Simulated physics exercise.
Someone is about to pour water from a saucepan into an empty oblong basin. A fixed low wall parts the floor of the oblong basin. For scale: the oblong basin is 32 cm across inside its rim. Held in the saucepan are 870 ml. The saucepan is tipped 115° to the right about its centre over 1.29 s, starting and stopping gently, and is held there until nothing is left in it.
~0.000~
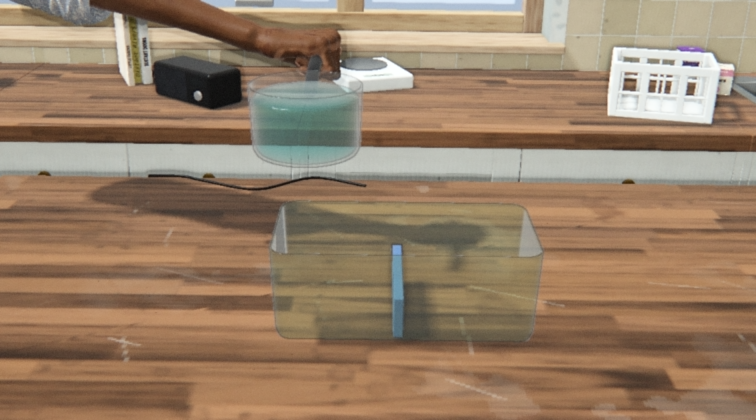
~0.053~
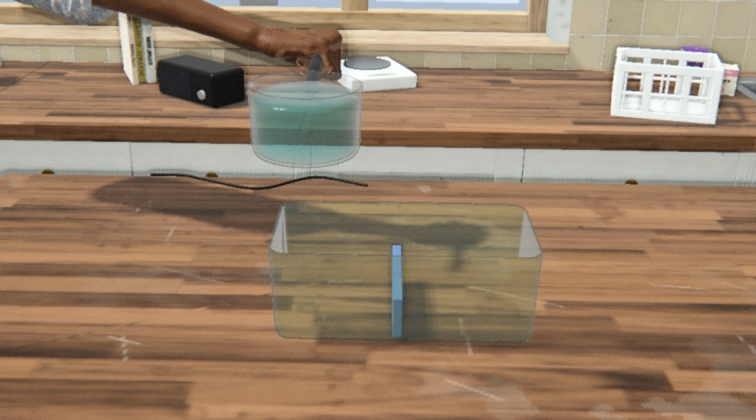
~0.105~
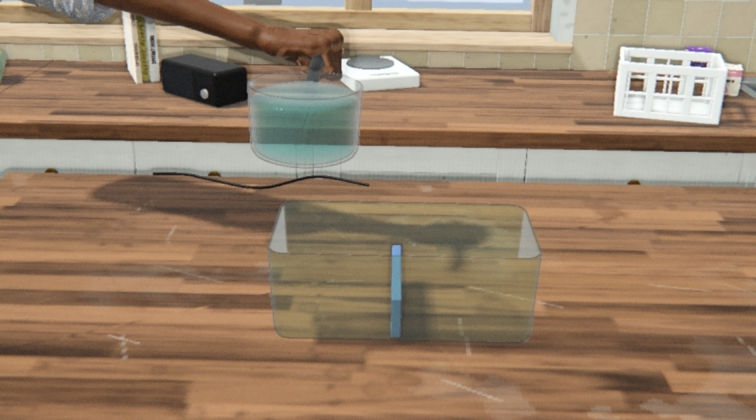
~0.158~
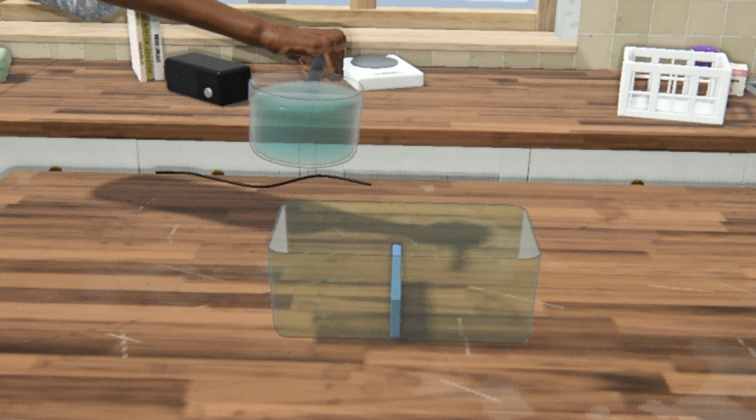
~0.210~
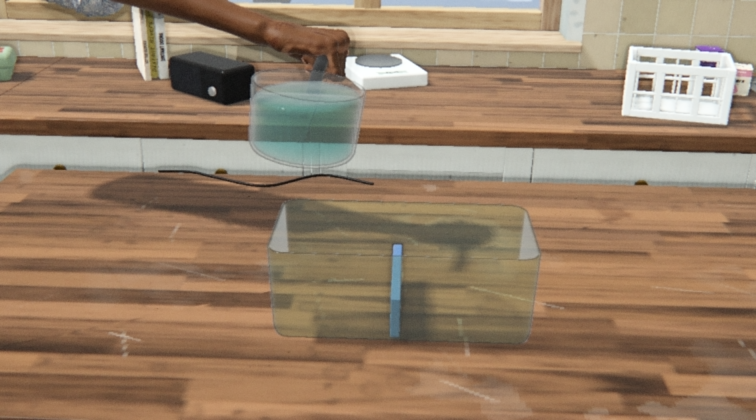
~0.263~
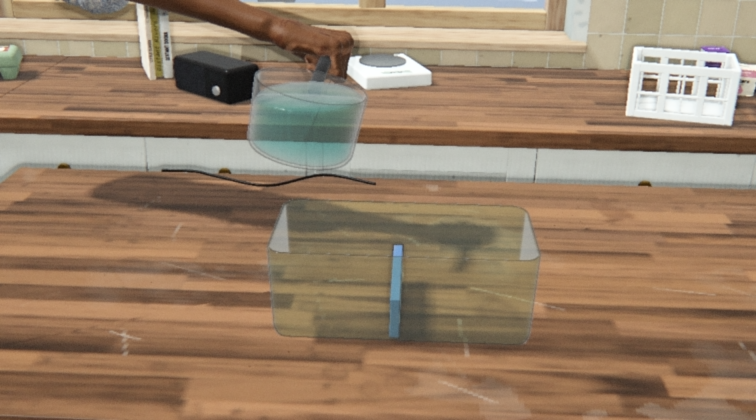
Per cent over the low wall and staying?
73 per cent.
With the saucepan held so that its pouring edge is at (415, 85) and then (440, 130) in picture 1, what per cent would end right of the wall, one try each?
Try 1: 95 %; try 2: 100 %.
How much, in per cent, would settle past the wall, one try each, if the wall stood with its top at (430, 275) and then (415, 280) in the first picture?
Result: 35 per cent, then 60 per cent.
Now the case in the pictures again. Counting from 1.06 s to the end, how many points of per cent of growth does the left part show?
Around 16 in a hundred.
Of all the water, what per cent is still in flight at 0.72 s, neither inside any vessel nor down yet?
Estimate: About 28 % of all of it.
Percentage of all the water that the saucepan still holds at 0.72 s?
About 58 per cent.
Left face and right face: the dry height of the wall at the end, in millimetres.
For the left, around 44 mm; for the right, around 28 mm.
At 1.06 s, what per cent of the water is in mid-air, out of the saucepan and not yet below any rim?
It comes to some 10 percent of the total.
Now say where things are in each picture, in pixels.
In the first picture, it leans 0°; its right rim is at (362, 87); the water meets the walls at (252, 93) and (360, 95); the oblong basin's rim runs from (276, 227) to (534, 230); the wall's top is at (398, 272).
In the second picture, it leans 0°; its right rim is at (362, 87); the water meets the walls at (252, 92) and (360, 95).
In the third picture, it leans 2°; its right rim is at (362, 89); the water meets the walls at (252, 93) and (360, 96).
In the fourth picture, it leans 4°; its right rim is at (363, 91); the water meets the walls at (254, 93) and (361, 96).
In the fifth picture, it leans 7°; its right rim is at (365, 94); the water meets the walls at (255, 93) and (362, 97).
In the sixth picture, it leans 11°; its right rim is at (366, 99); the water meets the walls at (257, 94) and (365, 97).
Then, 0.72 s in, the tilt is 68° and 59 per cent is still to pour, 1 is left of the wall and 12 right of it.
Then, 1.06 s in, the tilt is 106° and 9 per cent is still to pour, 11 is left of the wall and 71 right of it.
Then, 1.41 s in, the tilt is 115° and 0 per cent is still to pour, 26 is left of the wall and 73 right of it.
Then, 1.79 s in, the tilt is 115° and 0 per cent is still to pour, 26 is left of the wall and 73 right of it.
Finally, 26 per cent lies left of the wall, 73 right of it and 1 outside.
